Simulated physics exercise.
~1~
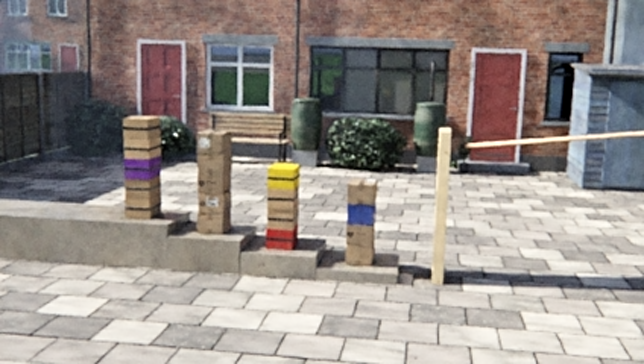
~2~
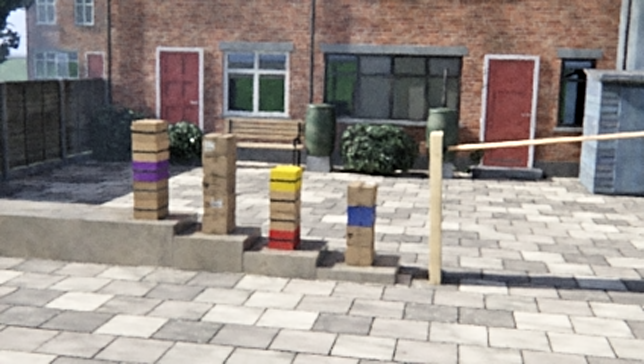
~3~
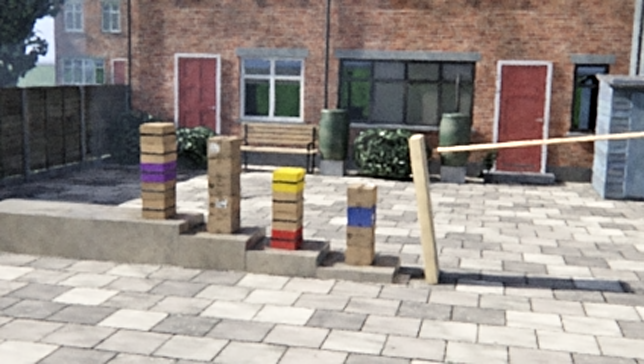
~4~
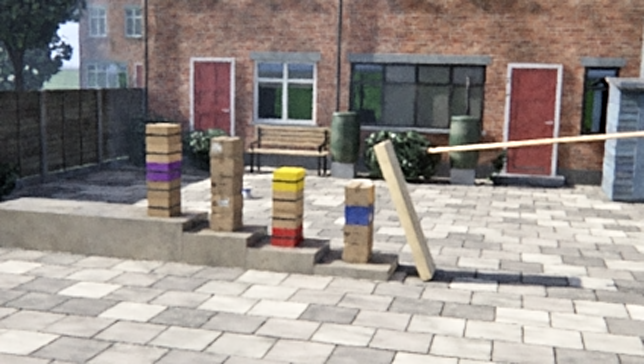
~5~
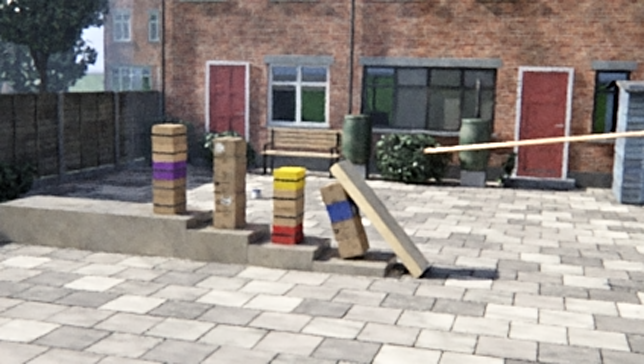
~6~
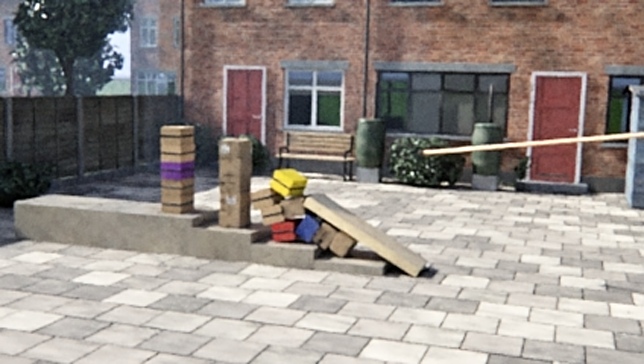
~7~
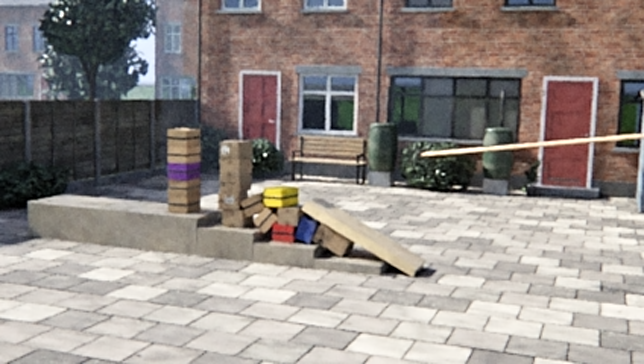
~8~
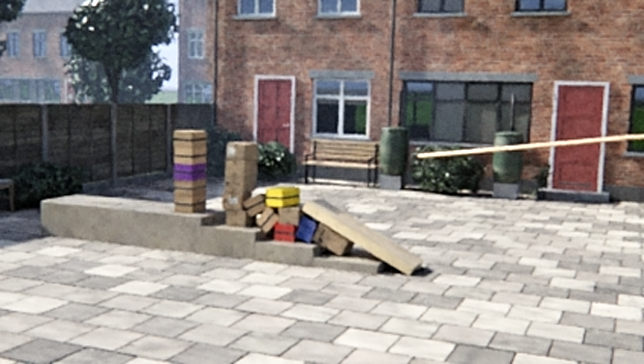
In a paved yard before brick houses, an upright board beside a long pole tips left into stacked parcels on rising steps, toppling the blue-marked pile and collapsing the red and yellow one, and ends leaning on the heap while the two piles farther left still stand.
